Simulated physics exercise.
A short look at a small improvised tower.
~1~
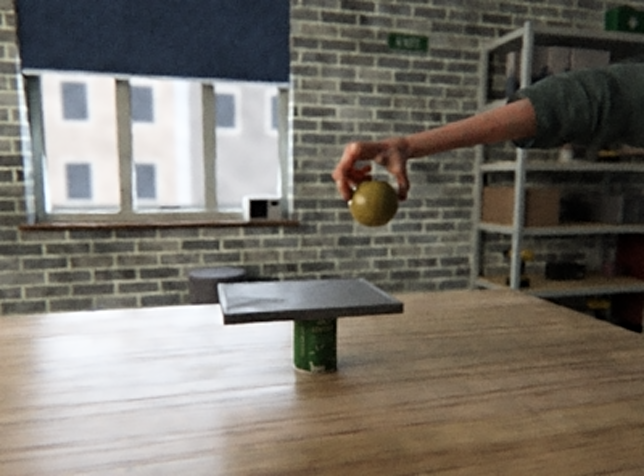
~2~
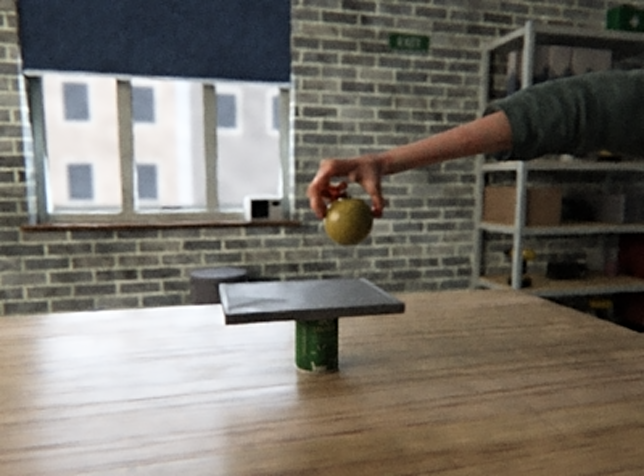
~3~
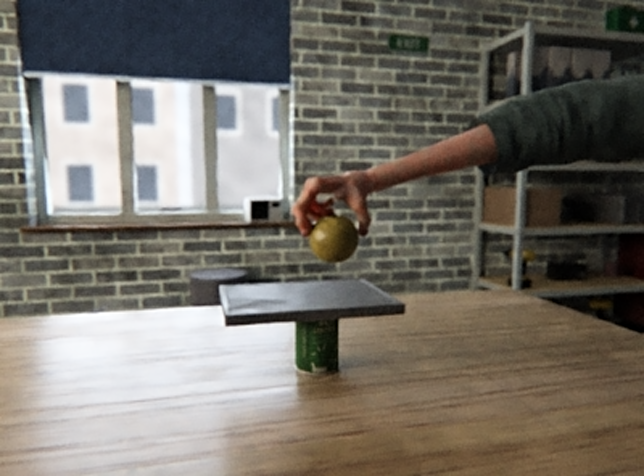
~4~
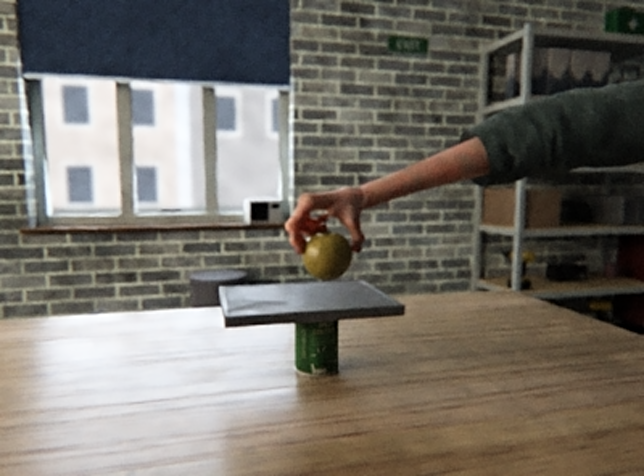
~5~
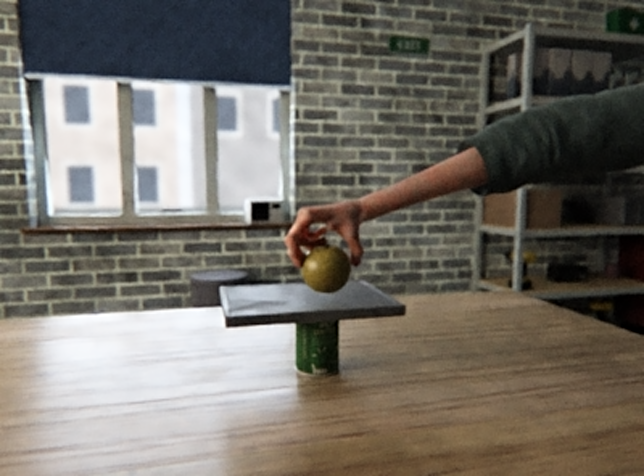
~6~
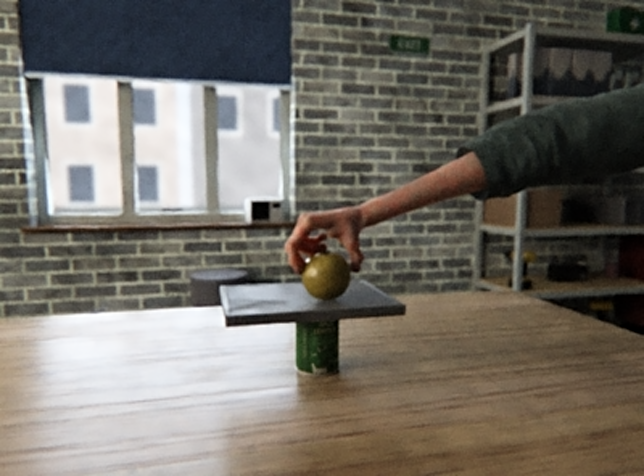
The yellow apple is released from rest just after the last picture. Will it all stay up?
The stack holds.
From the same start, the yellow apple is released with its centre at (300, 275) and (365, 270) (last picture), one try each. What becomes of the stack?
First try: It stays up; second try: It keeps its balance.
Then, 0.80 s later than the last frame, all is still.
Then, 1.70 s later than the last frame, yellow apple resting near (327, 276).
When it is over, all 3 as before. End places, in pixels of the last picture, yellow apple near (327, 276). The stack stays up.
